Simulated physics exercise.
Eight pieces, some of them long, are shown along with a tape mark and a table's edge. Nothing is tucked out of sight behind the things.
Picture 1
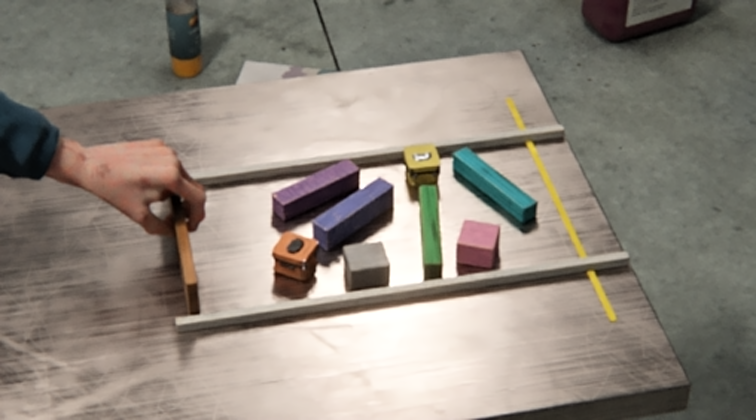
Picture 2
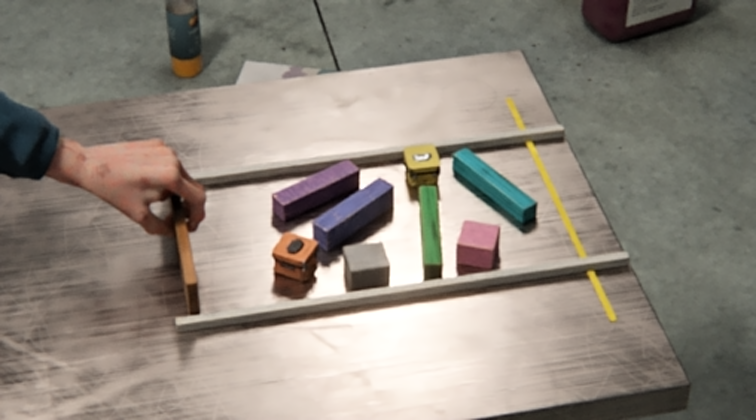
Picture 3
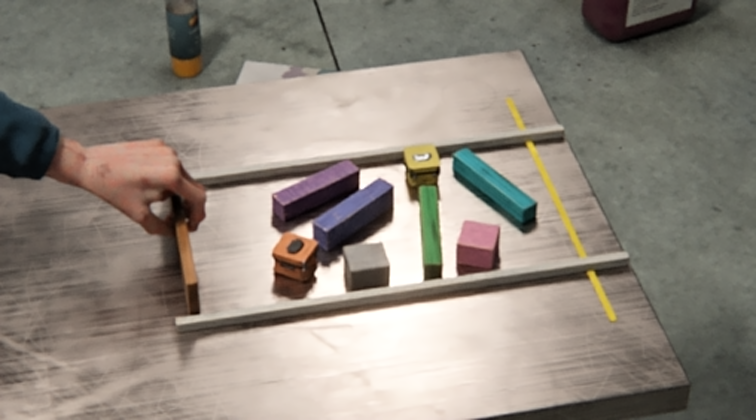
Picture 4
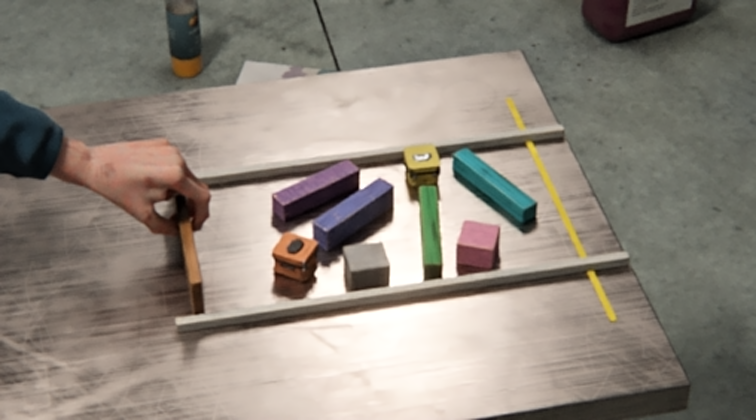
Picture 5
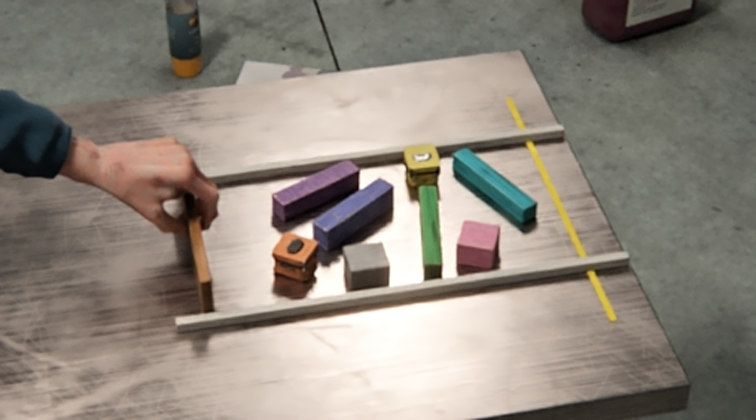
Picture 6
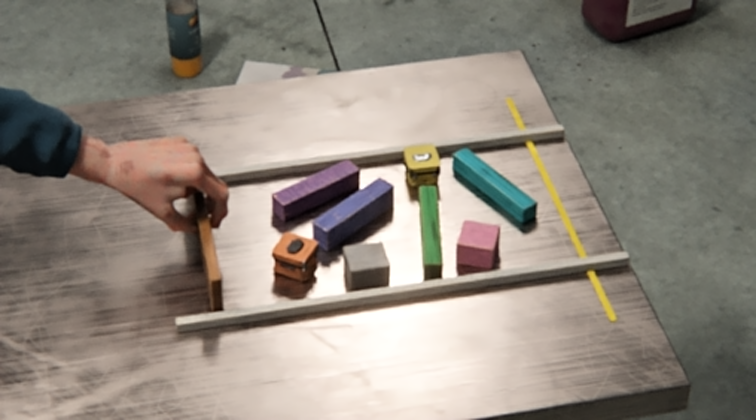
We see a hand holding an upright wooden board between two rails on a table, then sliding it slightly right, while the eight coloured blocks, sticks and cases between it and a yellow tape line stay still.
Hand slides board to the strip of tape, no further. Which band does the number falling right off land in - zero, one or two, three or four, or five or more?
Pieces that go over the edge: Either three or four.
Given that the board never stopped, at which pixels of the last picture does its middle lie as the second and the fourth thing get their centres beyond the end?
First: Around (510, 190). Next: Around (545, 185).
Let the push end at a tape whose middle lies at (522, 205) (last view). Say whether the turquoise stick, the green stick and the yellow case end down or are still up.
Here the turquoise stick drops down while the green stick remains in place and the yellow case drops down.
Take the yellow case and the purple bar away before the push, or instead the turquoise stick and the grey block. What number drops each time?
Result, first then second: 3, 3.
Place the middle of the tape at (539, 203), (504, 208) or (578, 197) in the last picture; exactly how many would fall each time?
The counts come to 3, then 0, then 6.
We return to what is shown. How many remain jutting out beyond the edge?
Answer: 2.
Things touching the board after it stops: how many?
It's touching 4 at the end.
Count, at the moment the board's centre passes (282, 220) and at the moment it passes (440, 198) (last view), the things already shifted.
So 2, and at the other place 8.
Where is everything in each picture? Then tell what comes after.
The first frame shows turquoise stick (494, 184); pink block (478, 244); yellow case (422, 166); board (181, 234); tape (557, 200).
The second frame shows pink block (478, 244); blue bar (354, 214).
The third frame shows yellow case (422, 167); board (181, 234).
The fourth frame shows turquoise stick (494, 185); grey block (367, 265).
The fifth frame shows pink block (478, 244); orange case (295, 257).
The sixth frame shows turquoise stick (494, 185); pink block (478, 244); yellow case (422, 167); board (204, 231); tape (557, 200).
Soon after, none off yet; turquoise stick moving near (500, 185); pink block at rest near (478, 244); yellow case moved about its own width near (444, 165).
At rest, the number that fall off is three or four; fallen, green stick, yellow case, pink block and turquoise stick.
